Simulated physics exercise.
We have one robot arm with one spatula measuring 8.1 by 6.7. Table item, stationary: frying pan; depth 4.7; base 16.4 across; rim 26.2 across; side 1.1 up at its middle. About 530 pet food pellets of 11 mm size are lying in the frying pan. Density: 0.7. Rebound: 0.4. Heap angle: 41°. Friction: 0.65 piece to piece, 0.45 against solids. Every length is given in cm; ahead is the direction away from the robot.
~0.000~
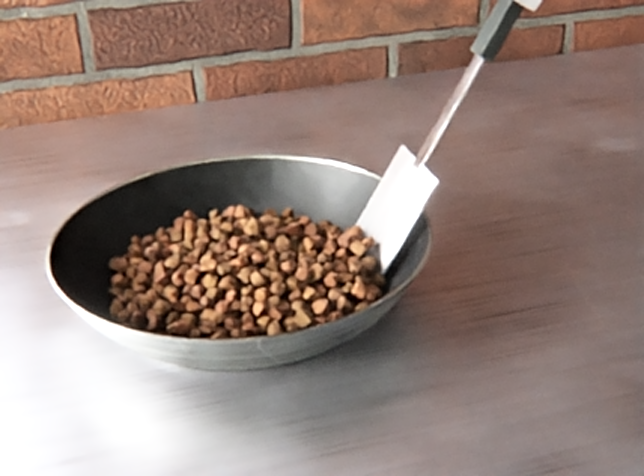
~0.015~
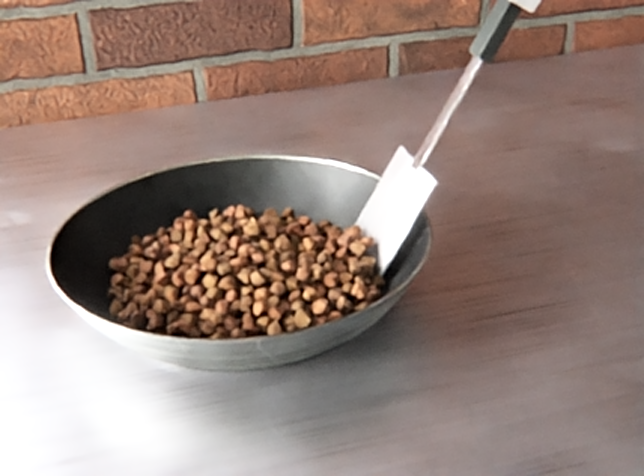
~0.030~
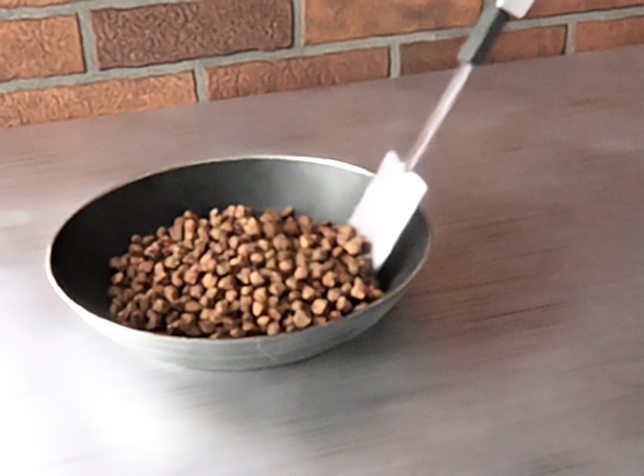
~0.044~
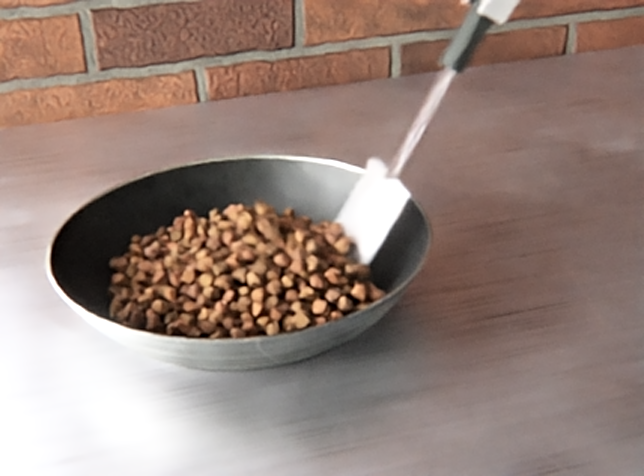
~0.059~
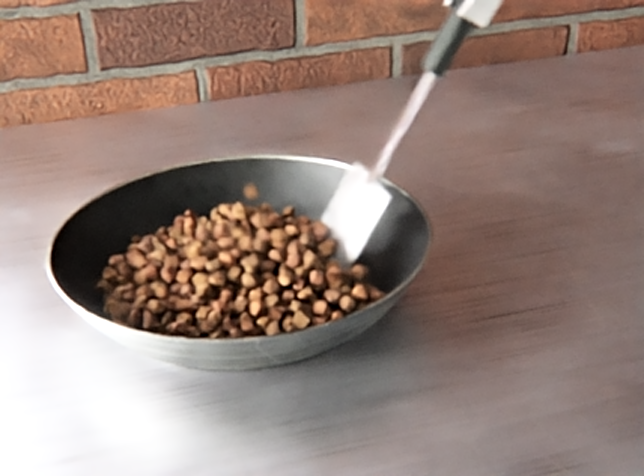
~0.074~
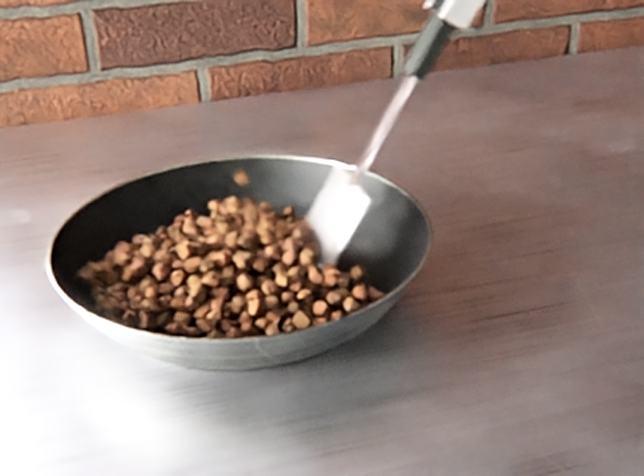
On a grey surface beside a brick wall, a spatula rests at the right side of a dark frying pan of brown pellets, then moves left through the pan, pushing the pellets leftward into a slightly higher heap.
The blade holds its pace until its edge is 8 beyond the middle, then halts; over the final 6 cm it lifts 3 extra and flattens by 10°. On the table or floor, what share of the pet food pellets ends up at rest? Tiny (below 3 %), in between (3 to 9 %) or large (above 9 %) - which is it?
Large, so above 9 %.
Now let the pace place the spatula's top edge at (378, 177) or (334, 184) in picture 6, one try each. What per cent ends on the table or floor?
Try one roughly 5 per cent; try two roughly 20 per cent.
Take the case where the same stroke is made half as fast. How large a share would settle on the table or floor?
Then about 10 per cent.
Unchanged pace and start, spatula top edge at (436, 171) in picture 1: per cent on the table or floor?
15 percent or thereabouts.
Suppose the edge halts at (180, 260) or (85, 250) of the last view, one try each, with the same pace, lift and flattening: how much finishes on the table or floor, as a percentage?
Estimates, in order: 0 % and 30 %.
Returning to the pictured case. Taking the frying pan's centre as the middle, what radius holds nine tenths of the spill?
Distance from centre: Approx. 25 cm.
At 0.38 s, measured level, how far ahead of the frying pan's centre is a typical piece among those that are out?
The distance is about 18 cm.
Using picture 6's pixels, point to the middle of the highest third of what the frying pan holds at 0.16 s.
Near (136, 263).
After 0.12 s, sloping 59°, highest piece 7 above the table; 528 in the frying pan.
After 0.16 s, sloping 56°, highest piece 7 above the table; 526 in the frying pan, 2 on the blade or in flight.
After 0.38 s, sloping 49°, highest piece 10 above the table; 440 in the frying pan, 73 on the table or floor, 15 on the blade or in flight.
After 1.43 s, sloping 49°, highest piece 6 above the table; 440 in the frying pan, 88 on the table or floor.
At rest, 440 in the frying pan, 88 on the table or floor. That is 17 % on the table or floor.
